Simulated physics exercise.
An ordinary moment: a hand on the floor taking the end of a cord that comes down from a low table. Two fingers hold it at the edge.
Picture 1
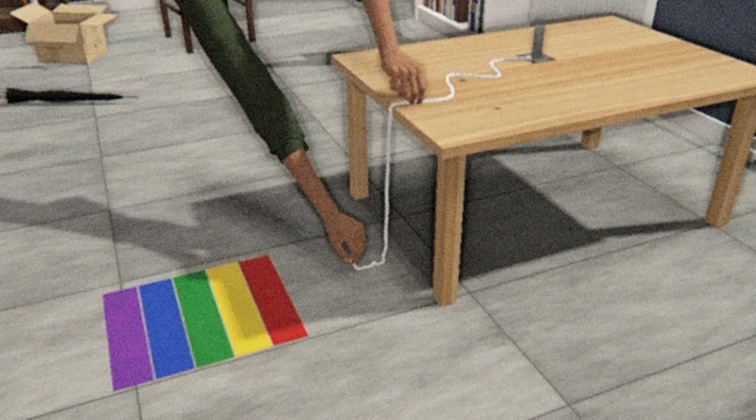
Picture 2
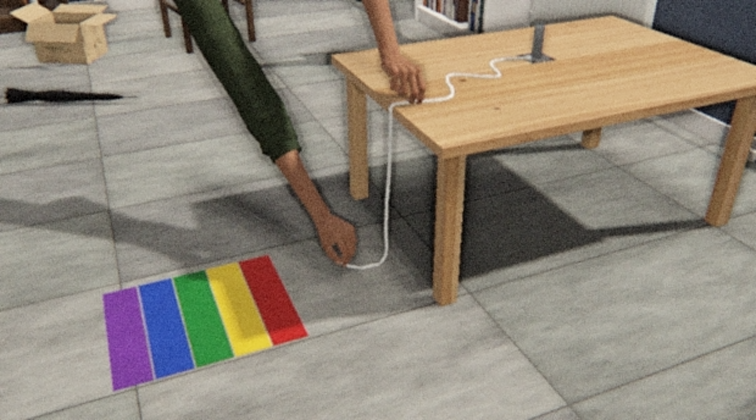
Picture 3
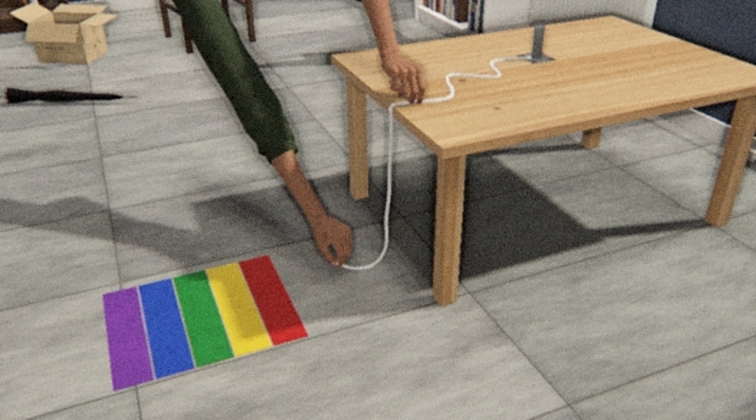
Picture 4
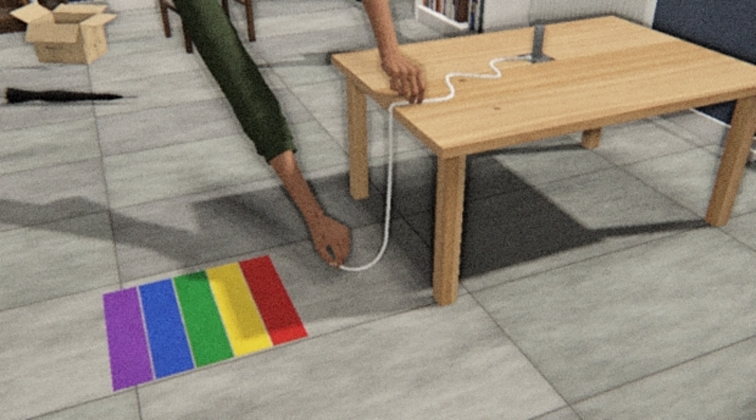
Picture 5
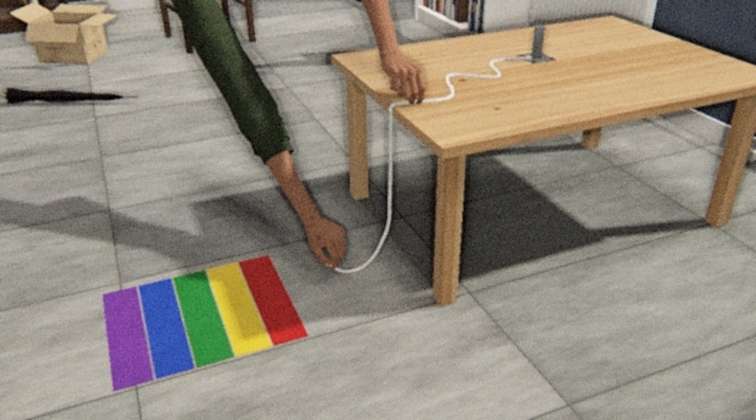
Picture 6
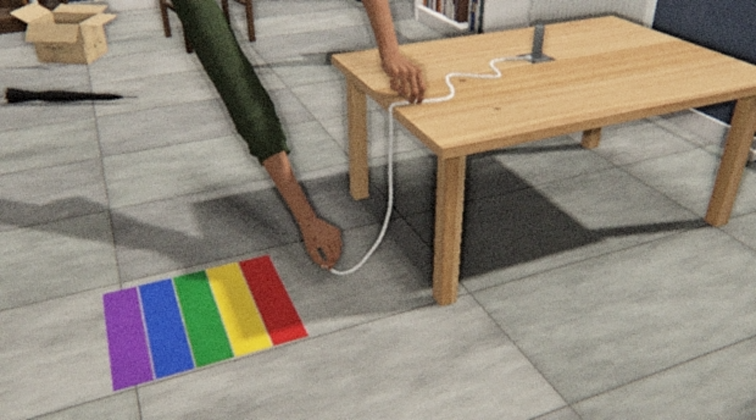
On a grey tiled floor beside a low wooden table, one hand holds a white cord at the tabletop edge while the other draws its lower end slightly left, near a mat striped purple, blue, green, yellow and red.
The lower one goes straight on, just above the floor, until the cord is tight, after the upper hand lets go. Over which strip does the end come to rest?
Over the blue strip.
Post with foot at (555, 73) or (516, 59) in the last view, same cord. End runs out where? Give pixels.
Roughly (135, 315), then roughly (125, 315).
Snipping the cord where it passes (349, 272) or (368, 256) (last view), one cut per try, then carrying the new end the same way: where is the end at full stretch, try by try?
Roughly (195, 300), (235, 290).
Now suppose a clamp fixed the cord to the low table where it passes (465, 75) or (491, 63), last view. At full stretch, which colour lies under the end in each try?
First try green, second try blue.
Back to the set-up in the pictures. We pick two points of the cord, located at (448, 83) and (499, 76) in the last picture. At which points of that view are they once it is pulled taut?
The first at (410, 91), the second at (468, 75).
Soon after, end near (227, 292); over yellow.
After that, end near (182, 303); over green.
At the stop, end near (156, 309); over blue. It gets as far as the blue strip.
